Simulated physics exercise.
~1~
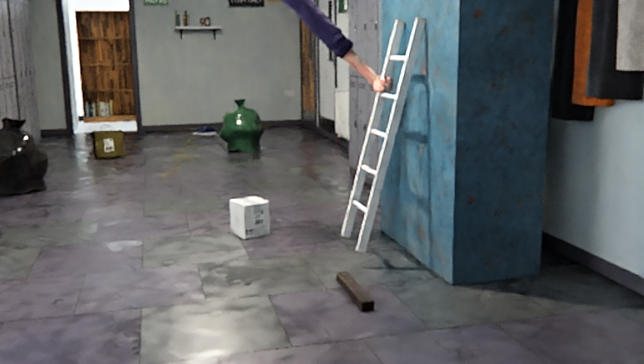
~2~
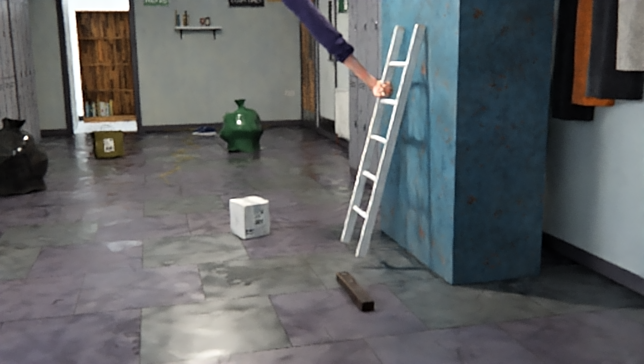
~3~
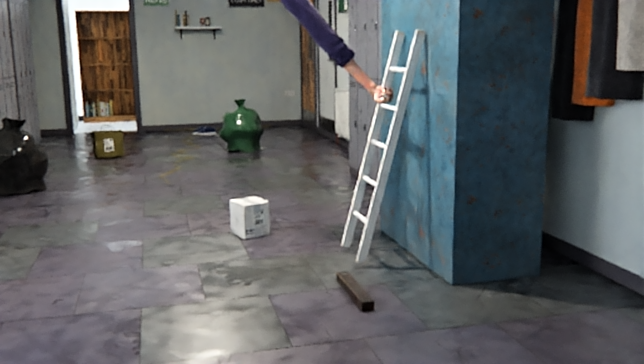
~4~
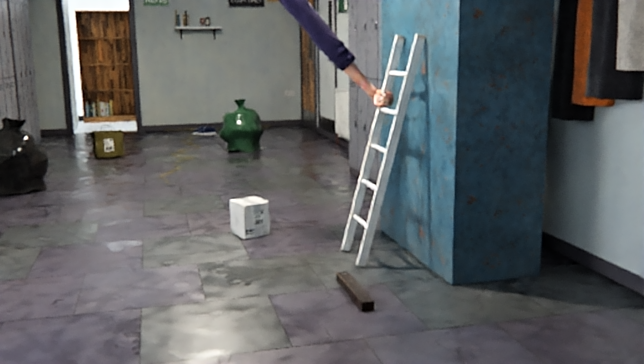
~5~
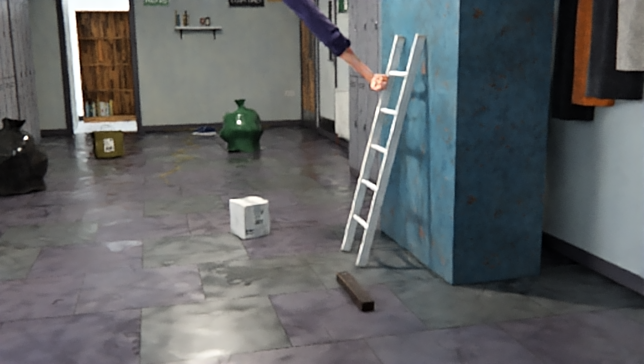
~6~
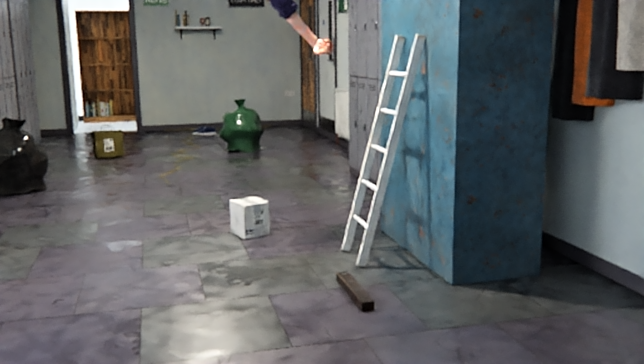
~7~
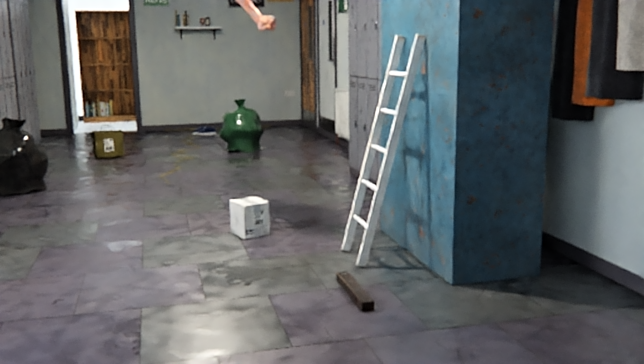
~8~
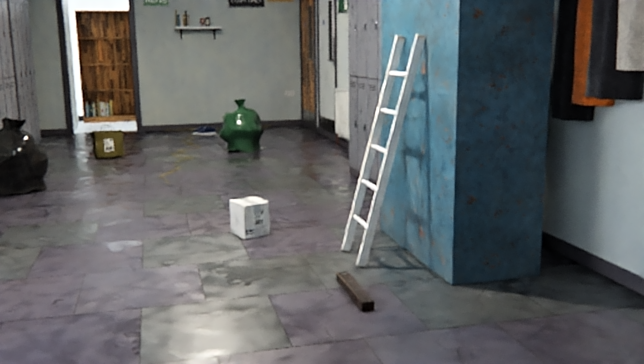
In a room with dark stone-tiled floor and grey walls, seen from a fixed viewpoint, a white ladder leans against a tall blue cupboard on the right. A dark batten lies on the floor in front of it, a white parcel sits near the middle, and a green vessel stands farther back. A hand in a dark purple sleeve holds the ladder and lowers it slightly until it settles. The hand then lets go and draws back up and to the left, out of view. The ladder stays leaning in place, and nothing else moves.
